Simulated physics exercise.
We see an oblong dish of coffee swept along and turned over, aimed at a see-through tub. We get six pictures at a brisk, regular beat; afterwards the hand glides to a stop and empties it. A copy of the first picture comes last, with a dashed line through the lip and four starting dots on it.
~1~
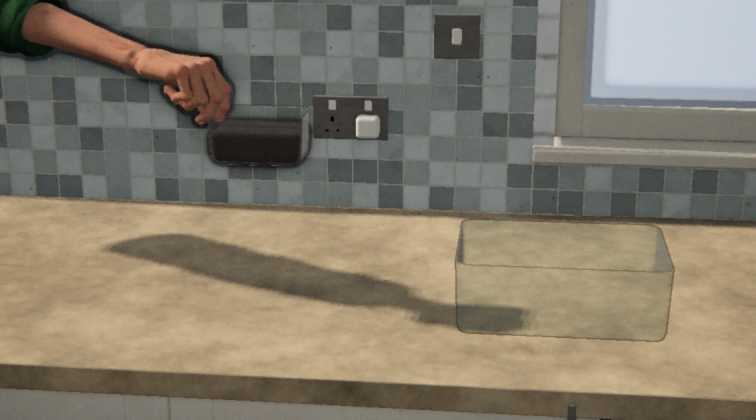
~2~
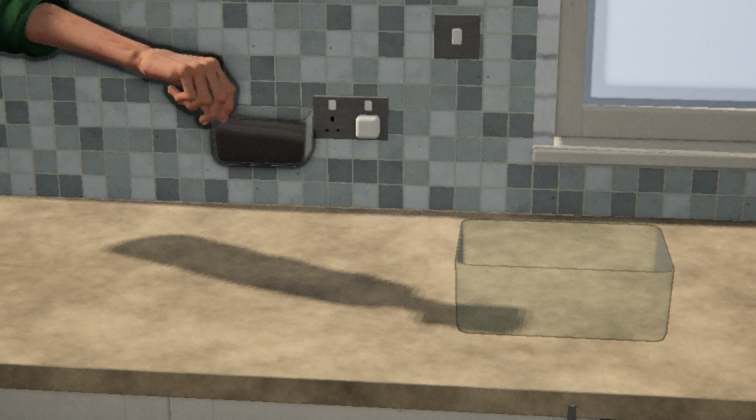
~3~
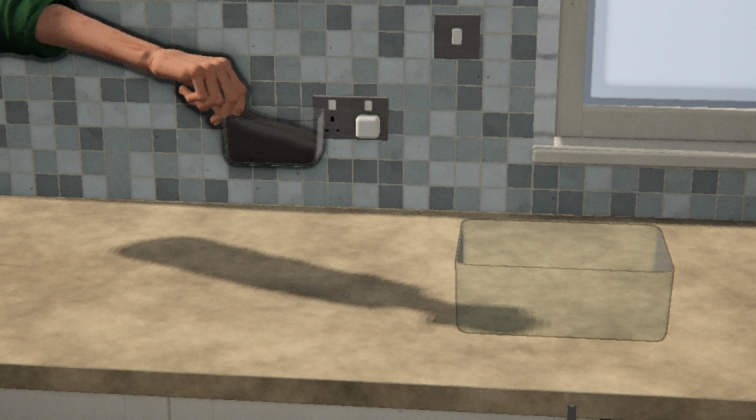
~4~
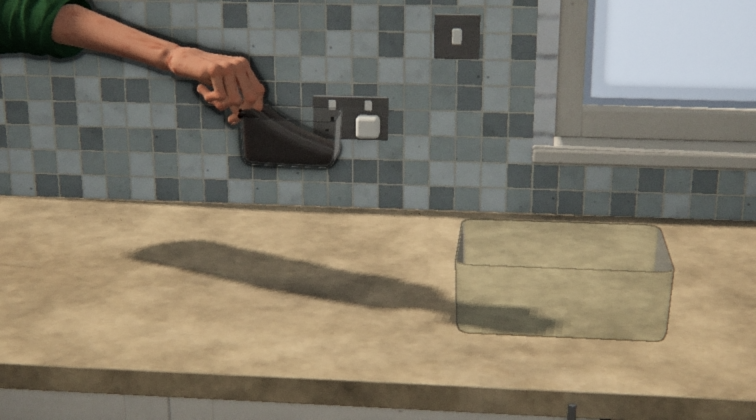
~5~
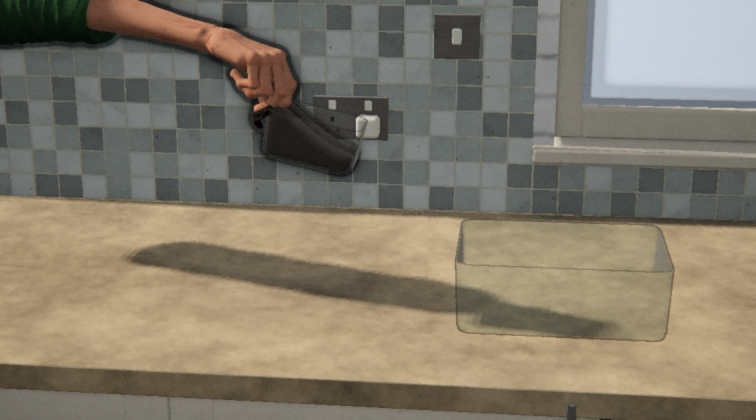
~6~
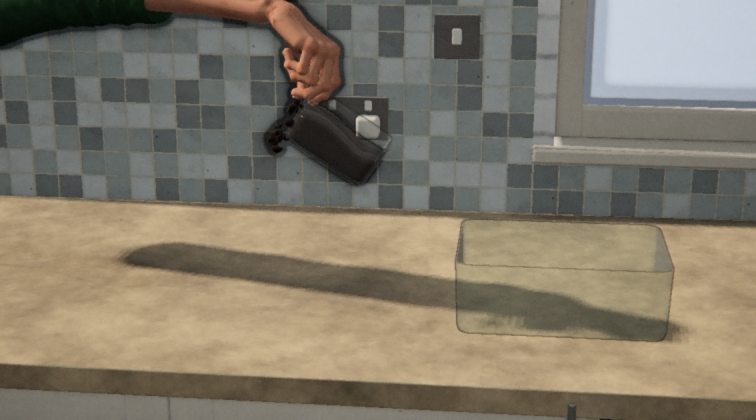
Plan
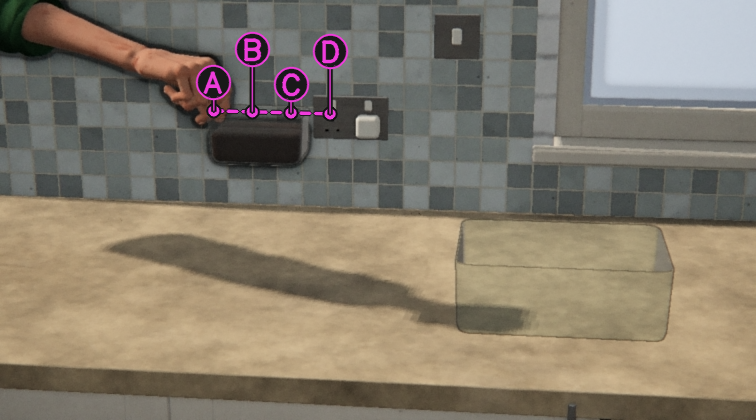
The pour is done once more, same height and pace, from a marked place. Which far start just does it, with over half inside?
B.
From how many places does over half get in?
Three.
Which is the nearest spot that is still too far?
A.
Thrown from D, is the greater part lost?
No.
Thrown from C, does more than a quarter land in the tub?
Yes, clearly.
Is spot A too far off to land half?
Yes, that goes wrong.
On the marked copy, A at (213, 110); B at (252, 111); C at (291, 112); D at (330, 113).
For spot A, about 12 % lands in the tub, 83 % falls short and 5 % goes beside or beyond.
For spot B, about 74 % lands in the tub, 17 % falls short and 8 % goes beside or beyond.
For spot C, about 78 % lands in the tub, 8 % falls short and 14 % goes beside or beyond.
For spot D, about 70 % lands in the tub, 7 % falls short and 23 % goes beside or beyond.
